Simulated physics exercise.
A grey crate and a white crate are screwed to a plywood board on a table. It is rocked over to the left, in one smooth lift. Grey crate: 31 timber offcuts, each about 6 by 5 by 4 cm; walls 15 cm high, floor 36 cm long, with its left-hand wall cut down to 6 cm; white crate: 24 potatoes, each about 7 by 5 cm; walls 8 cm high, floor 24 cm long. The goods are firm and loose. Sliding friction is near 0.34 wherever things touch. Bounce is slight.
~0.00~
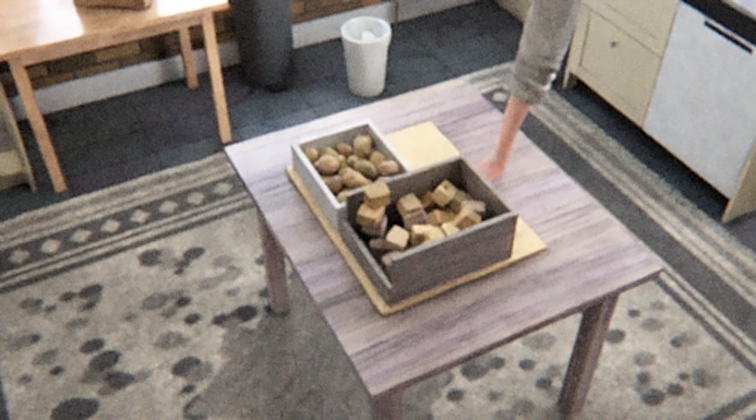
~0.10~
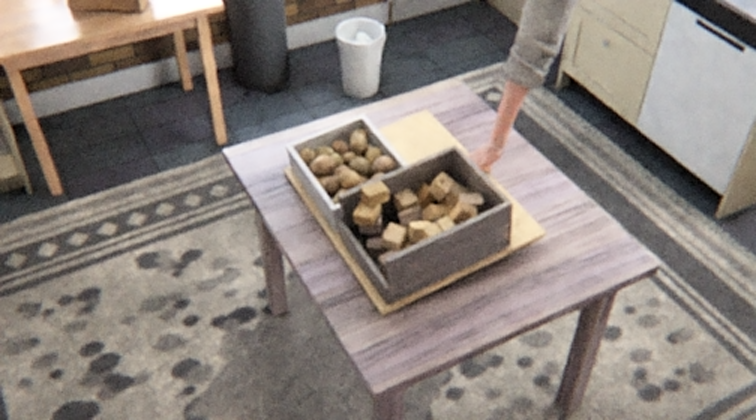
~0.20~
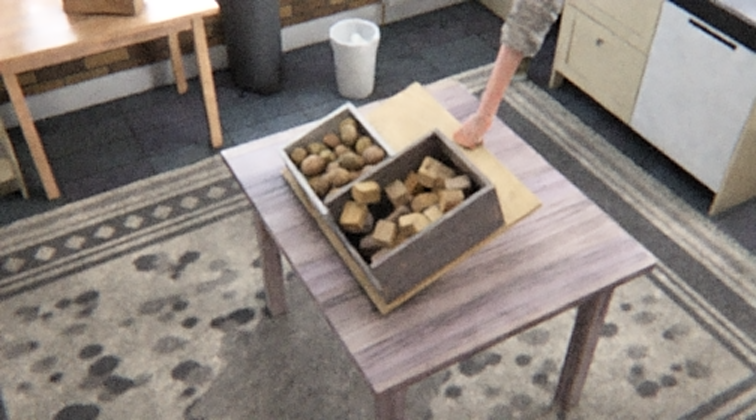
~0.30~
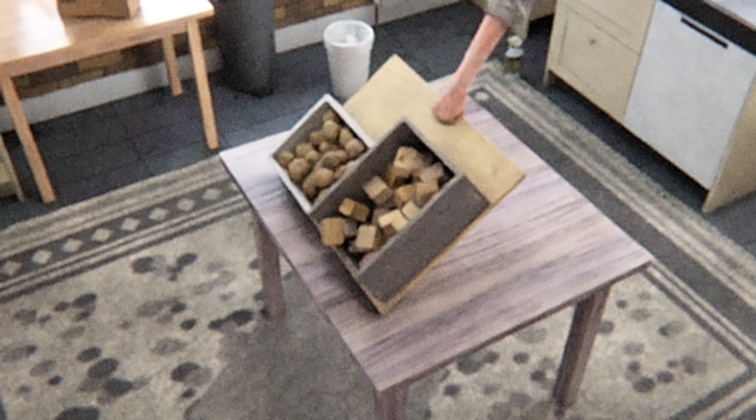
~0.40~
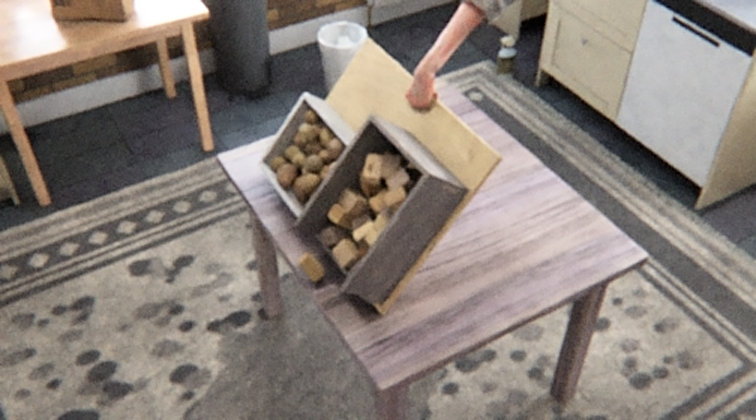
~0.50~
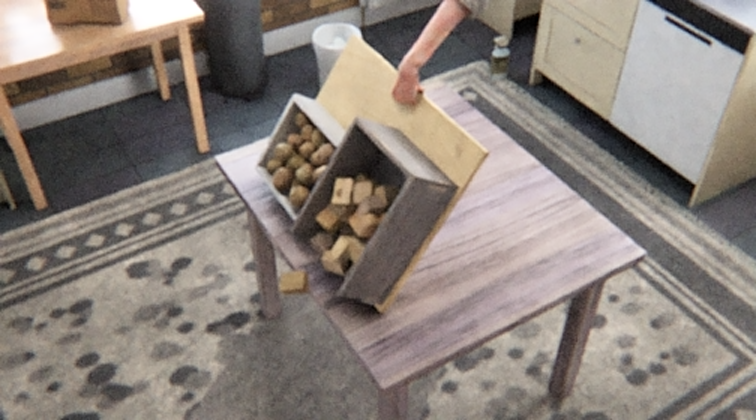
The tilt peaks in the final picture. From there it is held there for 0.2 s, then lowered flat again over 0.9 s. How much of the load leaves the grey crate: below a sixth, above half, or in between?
The grey crate loses between a sixth and a half of its timber offcuts.
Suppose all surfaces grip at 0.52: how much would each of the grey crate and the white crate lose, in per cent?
Then grey crate 40, white crate 20 per cent.
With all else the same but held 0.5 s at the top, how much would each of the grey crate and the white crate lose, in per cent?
Then grey crate 40, white crate 10 per cent.
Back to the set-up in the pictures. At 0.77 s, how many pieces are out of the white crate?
Out by then, roughly: White crate 2.
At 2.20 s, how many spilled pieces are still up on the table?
Roughly 0.
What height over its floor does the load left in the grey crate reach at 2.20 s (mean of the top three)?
About 7 cm.
After 0.77 s, tilt 54°; grey crate 21 in, 10 out and white crate 22 in, 2 out.
After 1.11 s, tilt 31°; grey crate 19 in, 12 out and white crate 21 in, 3 out.
After 1.59 s, tilt 0°; grey crate 19 in, 12 out and white crate 21 in, 3 out.
Final count (at 2.20 s), grey crate 19 in, 12 out and white crate 21 in, 3 out. Asked share, 12 of 31, 39 per cent.
